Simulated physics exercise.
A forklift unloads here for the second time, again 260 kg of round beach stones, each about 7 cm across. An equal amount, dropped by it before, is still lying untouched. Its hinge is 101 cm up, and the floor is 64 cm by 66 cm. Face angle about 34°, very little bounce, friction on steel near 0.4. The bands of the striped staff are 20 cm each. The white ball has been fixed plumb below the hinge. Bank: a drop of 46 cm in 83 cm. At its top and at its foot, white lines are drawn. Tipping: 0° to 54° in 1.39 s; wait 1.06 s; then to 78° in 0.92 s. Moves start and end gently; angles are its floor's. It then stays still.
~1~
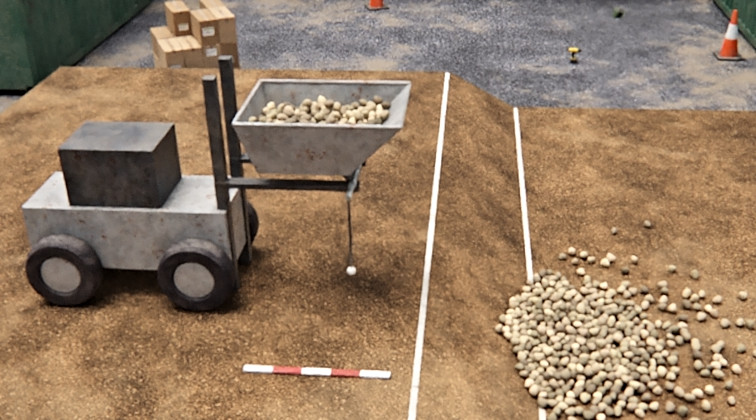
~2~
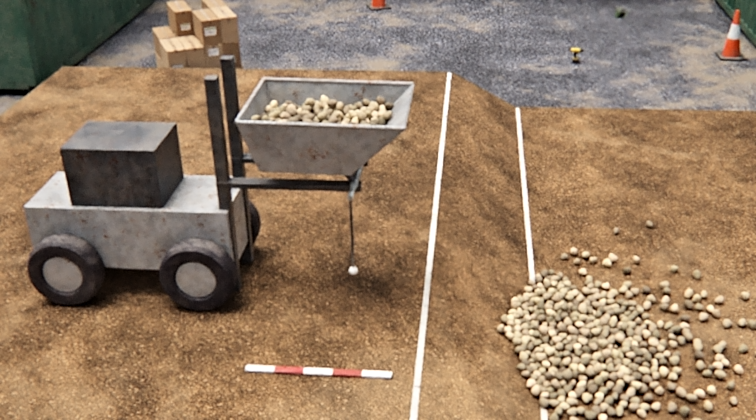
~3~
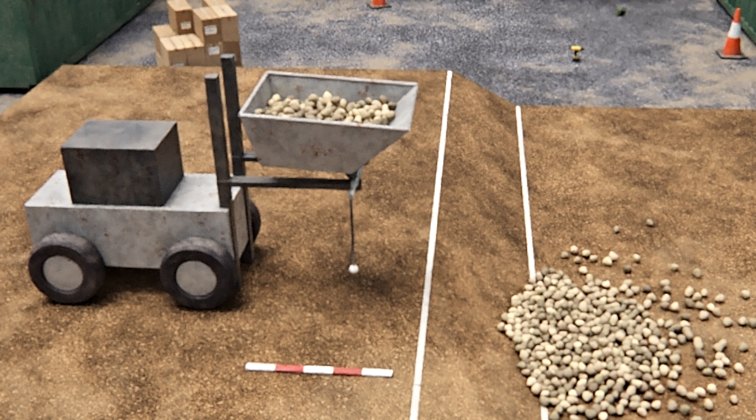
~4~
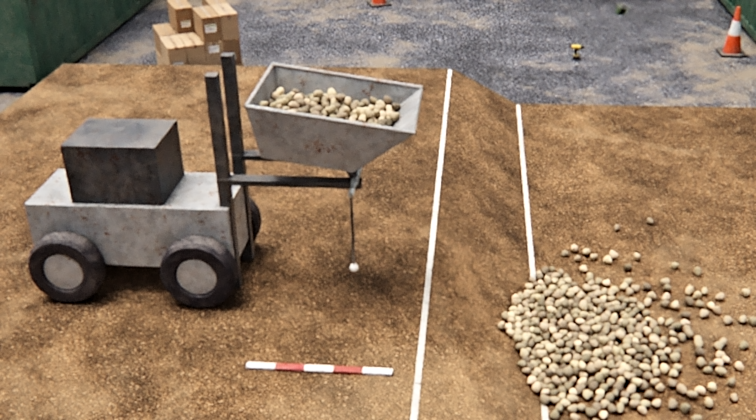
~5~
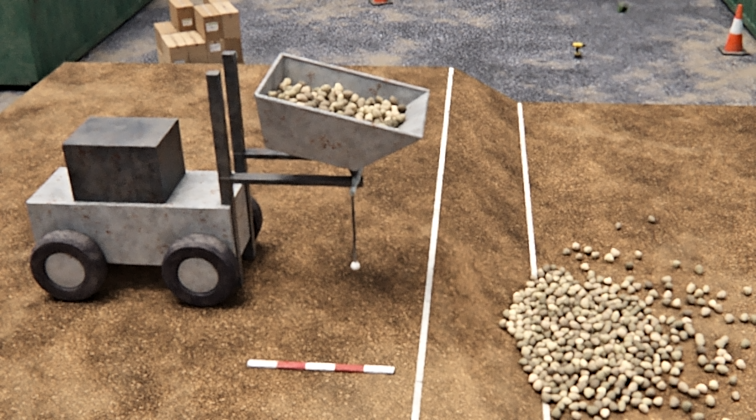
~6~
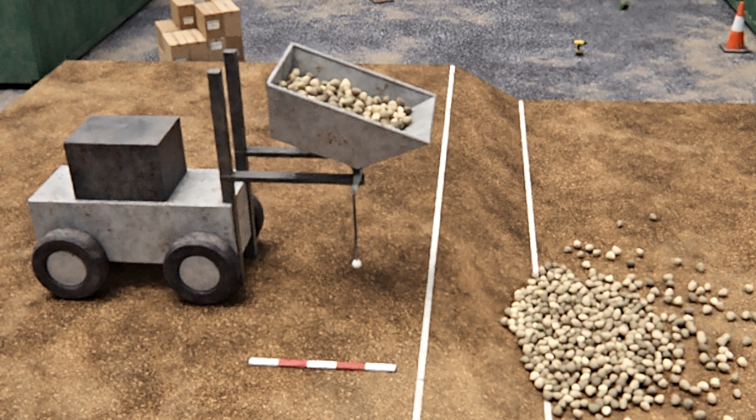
A grey skip full of pale round stones, raised on the dark mast of a boxy forklift at left, tilts gradually down towards the right on brown ground, seen from above and to the side. Right of it lie two white lines along a bank, loose stones, and a red-and-white staff in front, with boxes and cones behind. The wheels stay put while the view shifts barely at all.
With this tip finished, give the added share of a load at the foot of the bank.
Some 46 per cent of a load.
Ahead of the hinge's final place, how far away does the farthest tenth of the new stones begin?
It comes to around 170 centimetres.
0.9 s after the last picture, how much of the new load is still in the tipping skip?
It keeps some 90 percent of its load.
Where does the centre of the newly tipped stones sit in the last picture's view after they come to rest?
The centre sits about (535, 317).
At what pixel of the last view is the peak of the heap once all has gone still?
Somewhere close to (484, 295).
Then, 0.5 s after the last picture the floor is at 45°; in per cent of one load, 100 in the tipping skip, 9 on the top or the slope, 89 at the foot of the bank; the foremost stones are past the picture's edge.
Then, 0.9 s after the last picture the floor is at 54°; in per cent of one load, 90 in the tipping skip, 20 on the top or the slope, 89 at the foot of the bank; the foremost stones are past the picture's edge.
Then, 3.2 s after the last picture the floor is at 78°; in per cent of one load, 0 in the tipping skip, 72 on the top or the slope, 126 at the foot of the bank; the foremost stones are past the picture's edge.
Then, 5.6 s after the last picture the floor is at 78°; in per cent of one load, 0 in the tipping skip, 63 on the top or the slope, 135 at the foot of the bank; the foremost stones are past the picture's edge. Net gain at the foot of the bank, 46.
